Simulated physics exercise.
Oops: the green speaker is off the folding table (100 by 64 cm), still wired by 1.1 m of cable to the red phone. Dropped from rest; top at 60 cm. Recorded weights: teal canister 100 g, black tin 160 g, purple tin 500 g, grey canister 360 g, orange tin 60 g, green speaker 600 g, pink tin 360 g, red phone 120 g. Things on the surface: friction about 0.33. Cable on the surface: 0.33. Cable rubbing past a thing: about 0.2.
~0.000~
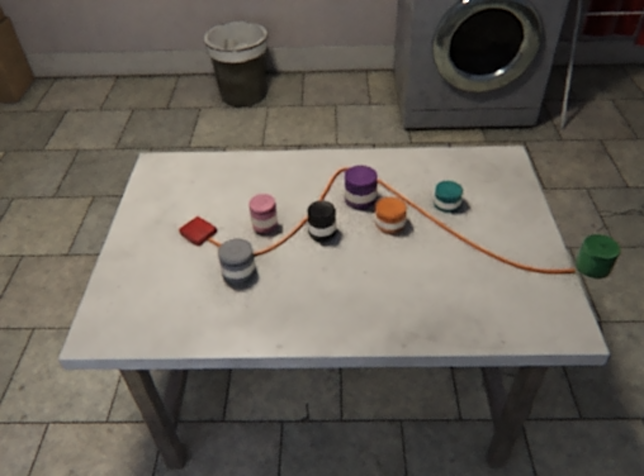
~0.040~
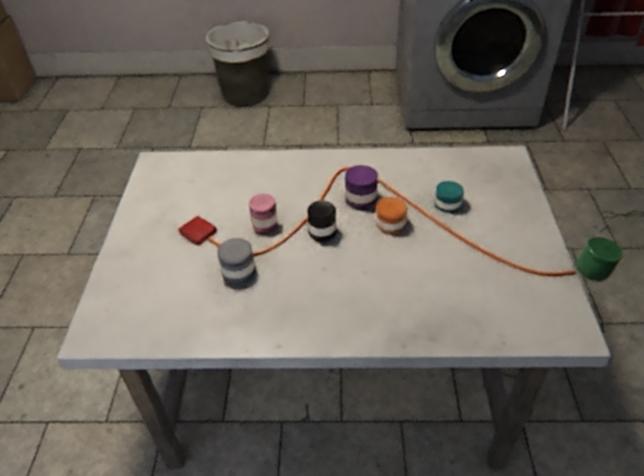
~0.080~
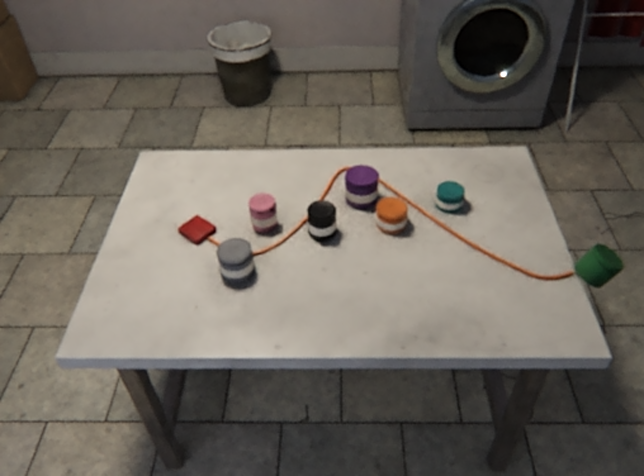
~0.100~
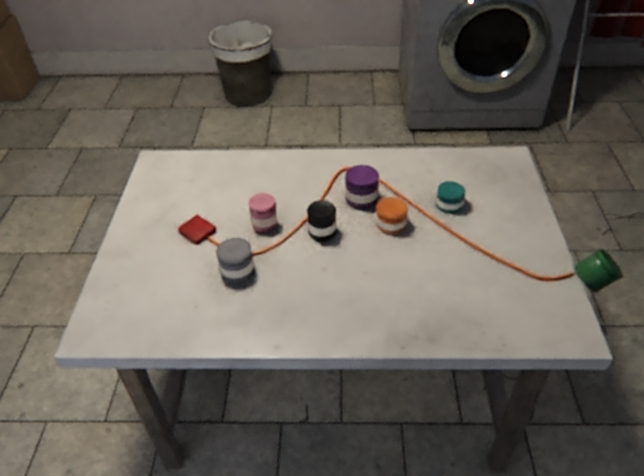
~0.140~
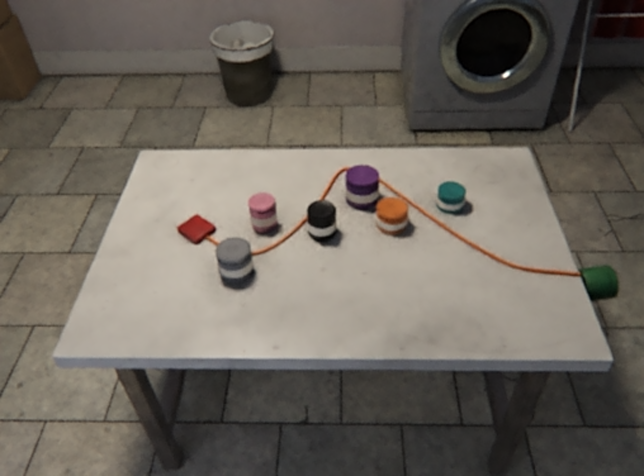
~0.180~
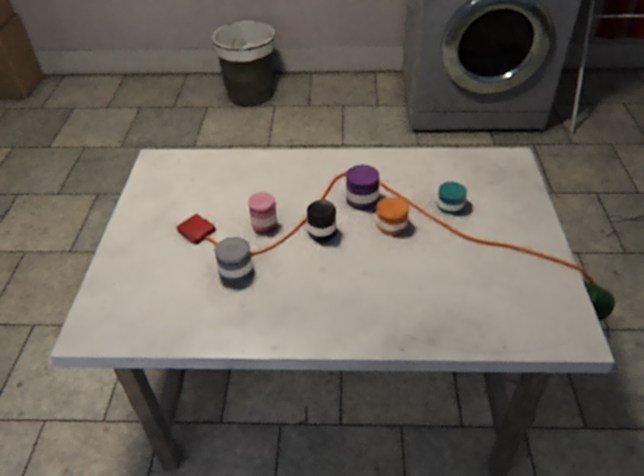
At first, a green cylinder hangs just off the right edge of a white table, joined by an orange cord to a red block among several coloured containers. The cylinder tilts and sinks a little, then drops lower beside the edge as the cord's right end straightens, while the containers stay put.
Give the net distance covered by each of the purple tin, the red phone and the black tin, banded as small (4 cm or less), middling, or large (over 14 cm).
Net distance: The purple tin covers a middling one; the red phone covers a large one; the black tin covers a middling one.
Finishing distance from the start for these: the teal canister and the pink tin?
Approx. final shift - teal canister: 0 cm; pink tin: 6 cm.
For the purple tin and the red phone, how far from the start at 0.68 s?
Approx. shifts - purple tin: 8 cm; red phone: 25 cm.
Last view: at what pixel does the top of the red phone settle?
End position in the last picture: Approx. (321, 227).
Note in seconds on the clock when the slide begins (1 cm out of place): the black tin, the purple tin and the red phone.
Black tin: 0.48 s; purple tin: 0.34 s; red phone: 0.30 s.
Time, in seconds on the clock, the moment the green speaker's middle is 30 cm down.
Close to 0.32 s.
By 0.4 s, the cable's tail end at (290, 227); red phone 19 cm off its start, purple tin 5 cm off its start, green speaker over the edge.
By 0.7 s, the cable's tail end at (337, 231); red phone 27 cm off its start, purple tin 8 cm off its start, black tin 7 cm off its start.
By 0.9 s, the cable's tail end at (337, 231); red phone 27 cm off its start at (321, 227), purple tin 8 cm off its start at (375, 196), black tin 7 cm off its start at (352, 214).
By 1.2 s, the cable's tail end at (337, 231); red phone 27 cm off its start, purple tin 8 cm off its start, black tin 7 cm off its start.
By 2.4 s, the cable's tail end at (337, 231); red phone 27 cm off its start at (321, 227), purple tin 8 cm off its start at (375, 196), black tin 7 cm off its start at (352, 214), green speaker over the edge.
